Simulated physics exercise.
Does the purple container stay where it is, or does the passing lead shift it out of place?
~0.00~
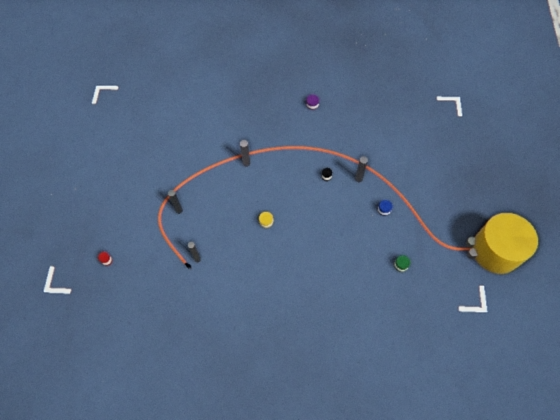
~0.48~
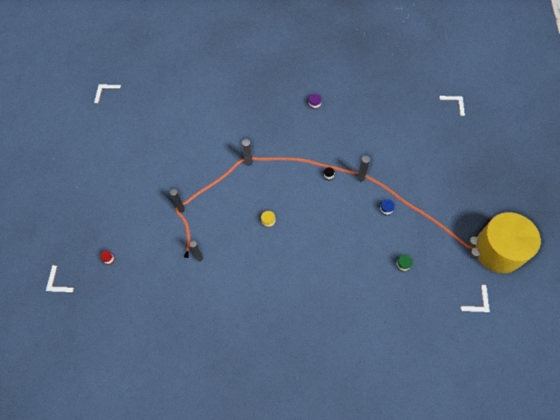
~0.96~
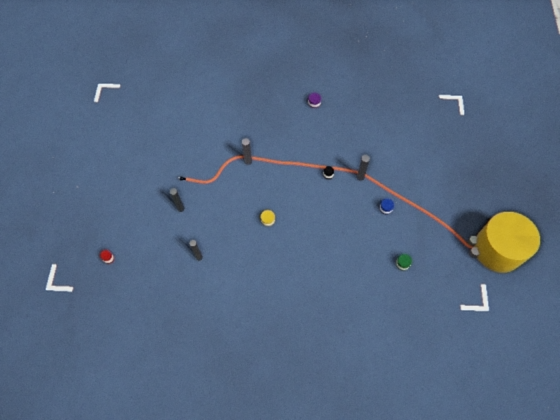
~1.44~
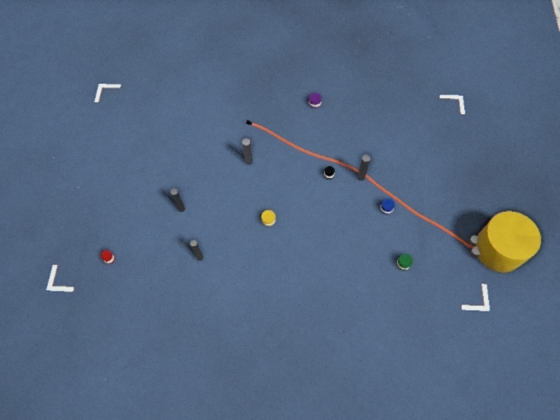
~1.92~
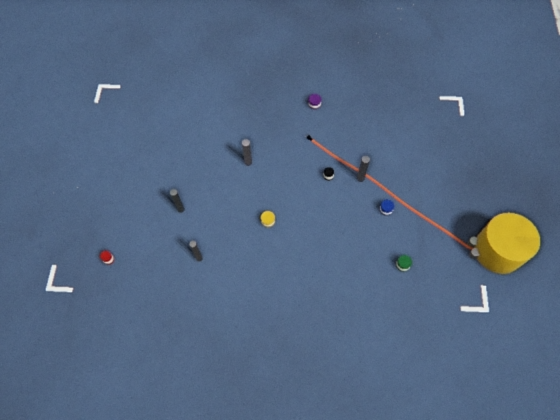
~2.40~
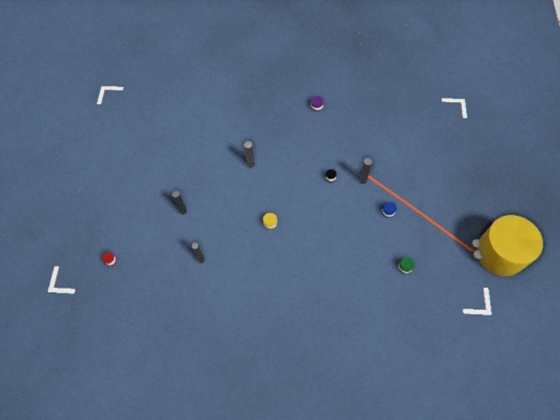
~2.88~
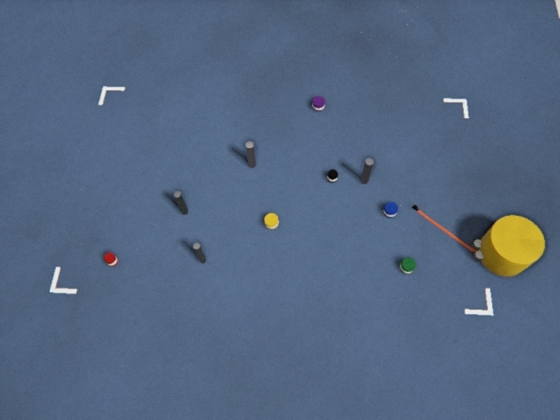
The purple container stays where it is, as the lead passes below it and leaves it in place.
An orange lead with a dark plug at its free end curves across a blue floor, around four grey posts, to a large yellow drum on the right. It draws in toward the drum and tightens against the posts, bending from one to the next. The plug end slips clear of the two posts on the left, then swings above the next one. It trails rightward between the purple and black containers and passes the last post. Finally, only a short, straight piece sticks out from the drum, with the small coloured containers still in their places.
